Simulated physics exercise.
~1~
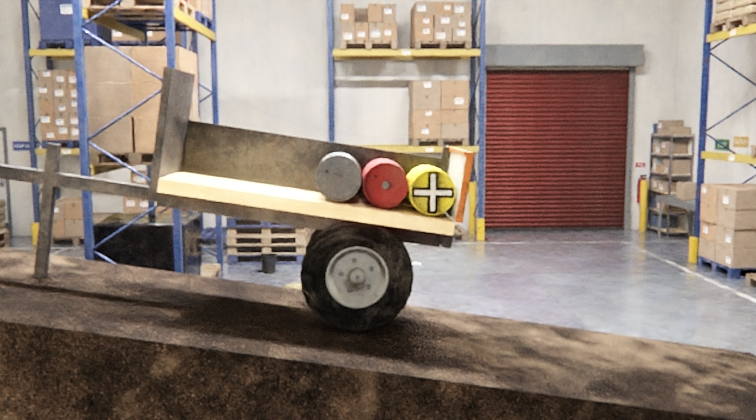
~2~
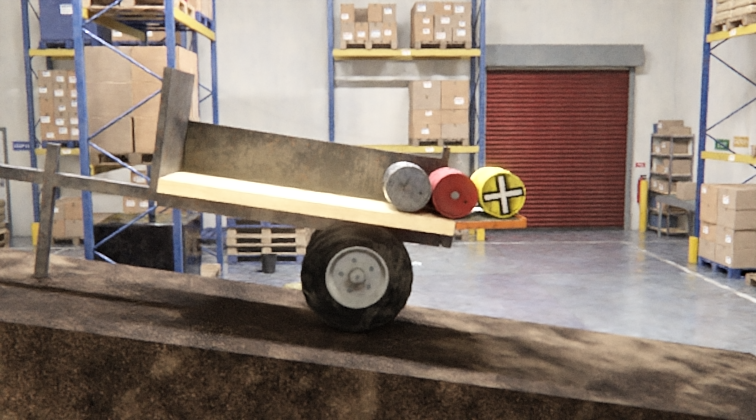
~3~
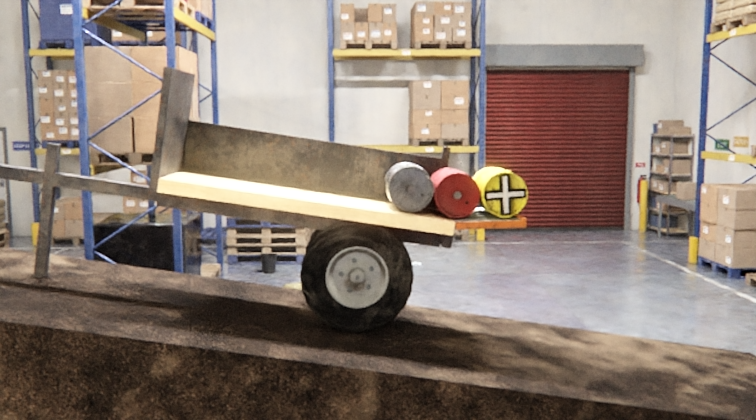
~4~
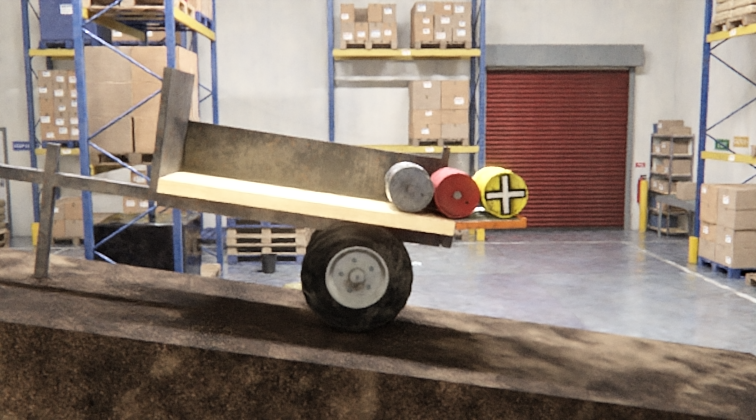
In a warehouse, a trailer stood on a slope with grey, red and yellow kegs against its closed tailgate; the gate dropped open, and the kegs rolled a short way right, stopping with the yellow one on the lowered gate and none falling out.
